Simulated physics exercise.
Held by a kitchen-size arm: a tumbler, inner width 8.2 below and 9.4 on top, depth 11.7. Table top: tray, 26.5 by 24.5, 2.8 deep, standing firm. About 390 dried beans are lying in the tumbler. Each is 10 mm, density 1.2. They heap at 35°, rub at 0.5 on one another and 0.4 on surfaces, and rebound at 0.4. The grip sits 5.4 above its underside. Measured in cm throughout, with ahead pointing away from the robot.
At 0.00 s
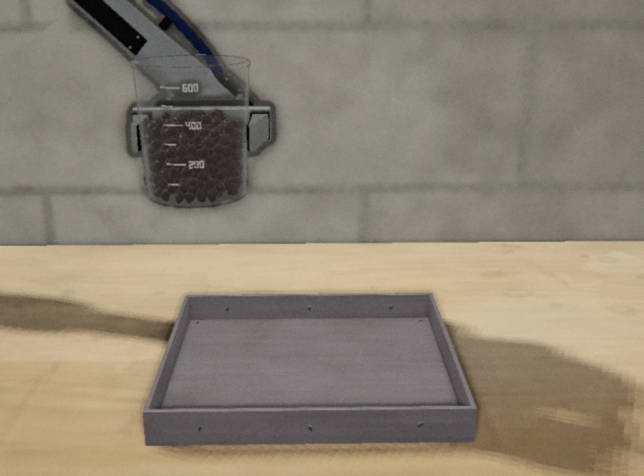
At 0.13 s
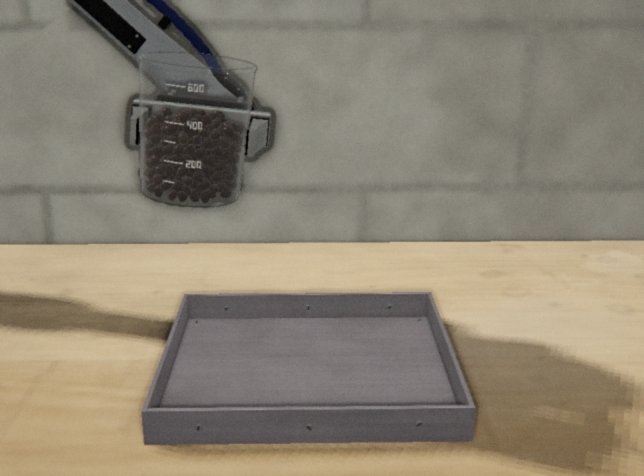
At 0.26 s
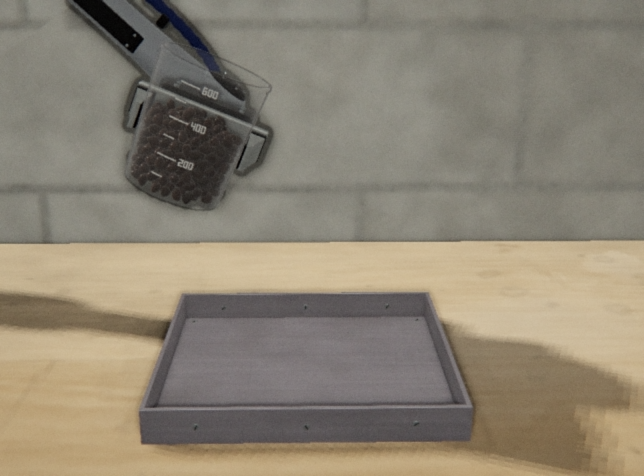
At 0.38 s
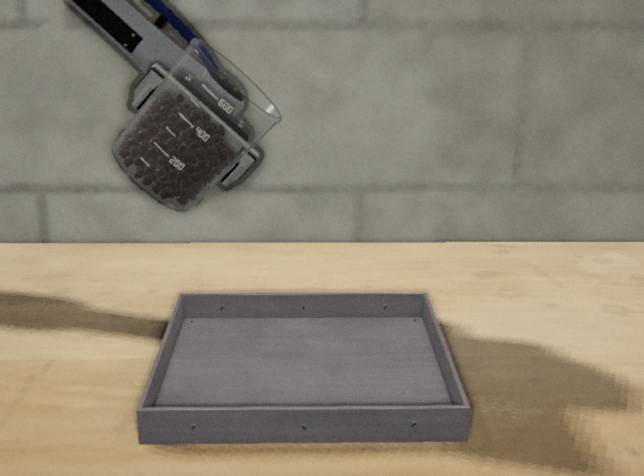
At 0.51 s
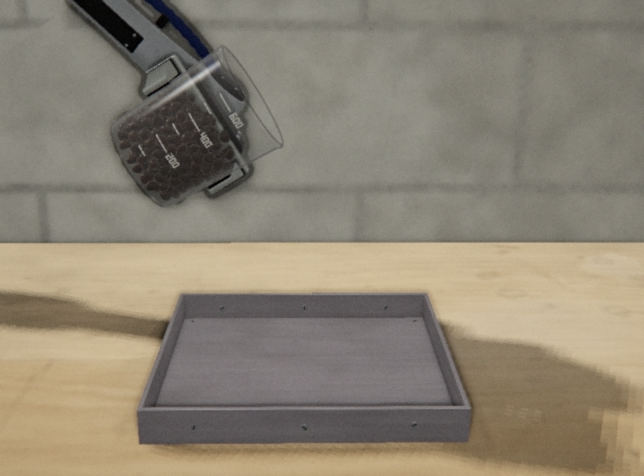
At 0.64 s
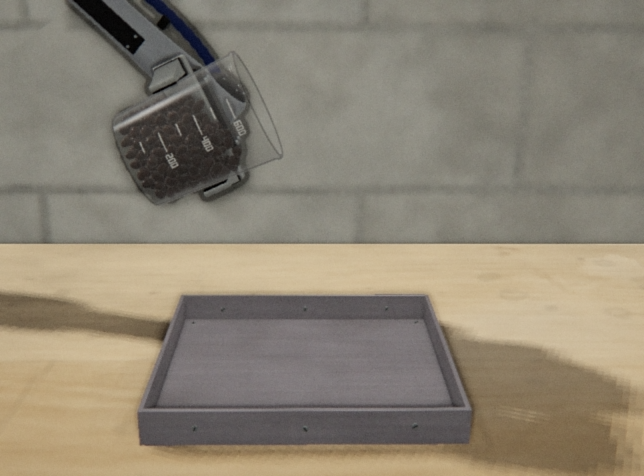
The video shows a robotic arm holding a clear measuring cup of dark beans above a gray tray on a wooden table, steadily tilting the cup to the right while the beans shift inside and the tray stays nearly still.
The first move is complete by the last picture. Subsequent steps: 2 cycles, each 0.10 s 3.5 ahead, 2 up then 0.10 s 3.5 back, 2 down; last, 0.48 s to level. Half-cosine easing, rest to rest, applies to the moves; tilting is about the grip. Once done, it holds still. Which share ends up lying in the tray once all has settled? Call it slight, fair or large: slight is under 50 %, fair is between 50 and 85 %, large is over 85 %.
I would call it slight, under 50 %.
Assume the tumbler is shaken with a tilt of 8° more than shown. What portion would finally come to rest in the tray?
Around 50 in a hundred, I'd say.
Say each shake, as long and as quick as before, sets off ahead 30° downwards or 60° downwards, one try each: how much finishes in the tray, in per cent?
First try some 5 %, second try some 5 %.
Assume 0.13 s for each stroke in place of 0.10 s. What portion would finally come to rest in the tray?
Around 20 percent.
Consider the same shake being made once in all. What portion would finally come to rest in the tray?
Estimate for that case: 25 %.
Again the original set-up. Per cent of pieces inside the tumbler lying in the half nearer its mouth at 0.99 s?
Roughly 70 per cent.
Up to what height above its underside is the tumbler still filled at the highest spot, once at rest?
Top of the fill: Near 7.0 cm.
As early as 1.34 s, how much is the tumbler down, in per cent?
About 35 in a hundred parts are out.
After 0.99 s, tilted 65° forward, highest piece 27 above the table; 318 in the tumbler, 52 in the tray, 19 in flight or on a rim.
After 1.34 s, tilted 19° forward, highest piece 28 above the table; 259 in the tumbler, 122 in the tray, 7 on the table or floor, 1 in flight or on a rim.
After 1.72 s, level, highest piece 25 above the table; 259 in the tumbler, 122 in the tray, 8 on the table or floor.
After 2.77 s, level, highest piece 25 above the table; 259 in the tumbler, 122 in the tray, 8 on the table or floor.
At rest, 259 in the tumbler, 122 in the tray, 8 on the table or floor. That is 31 % in the tray.
